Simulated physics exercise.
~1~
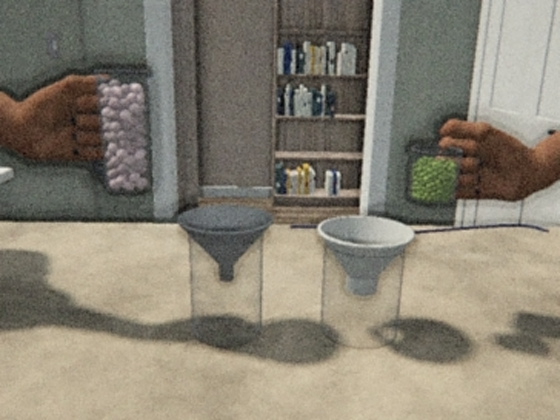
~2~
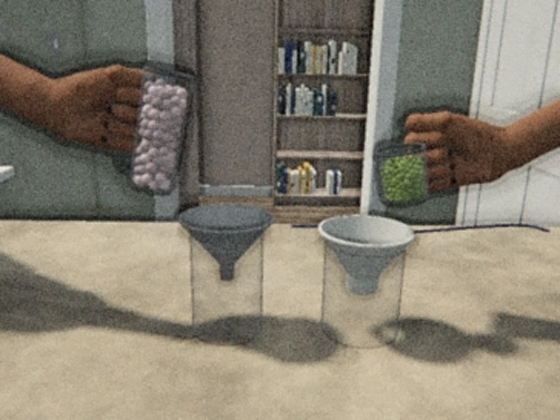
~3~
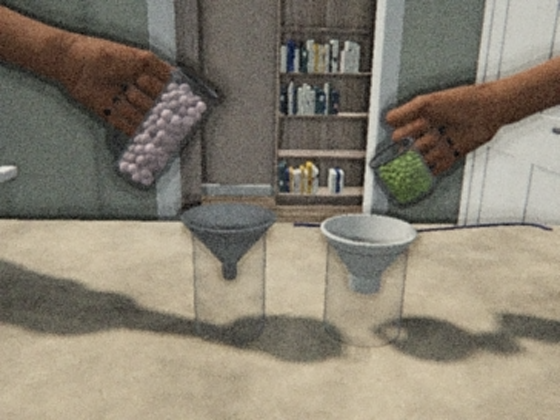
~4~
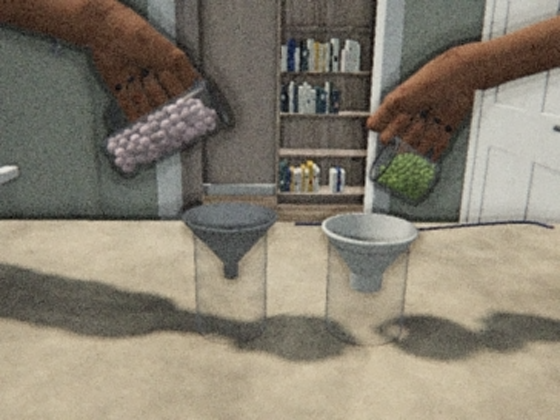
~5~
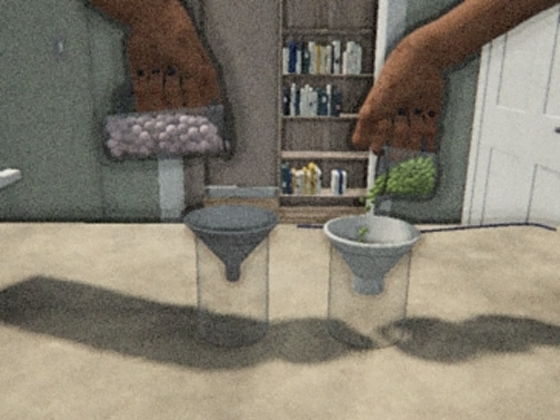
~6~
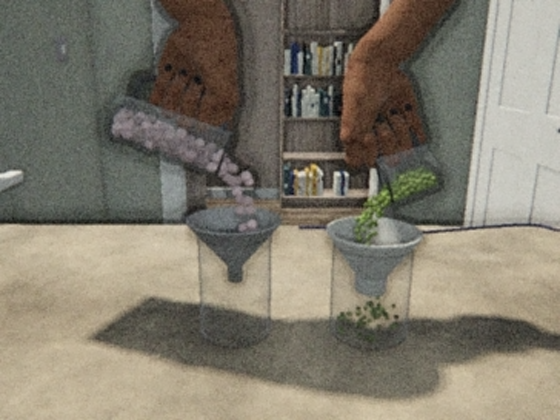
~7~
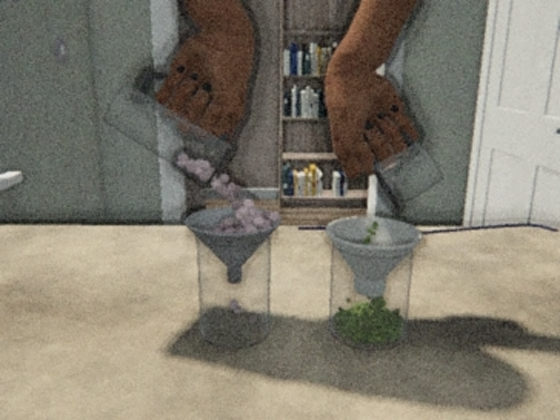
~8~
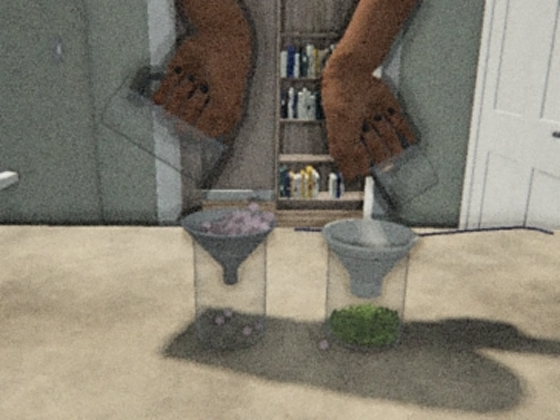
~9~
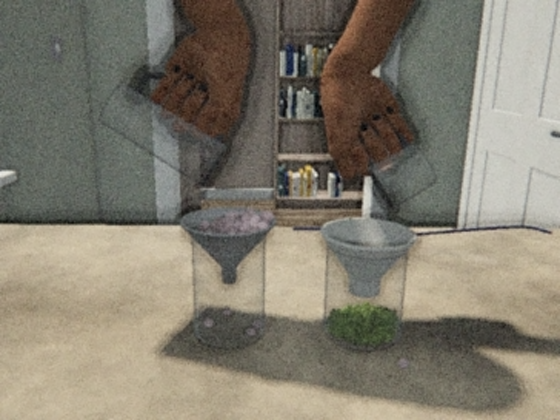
Two hands tipping clear cups over funnels, the pinkish balls on the left mostly jamming, the green pieces dropping into the jar.
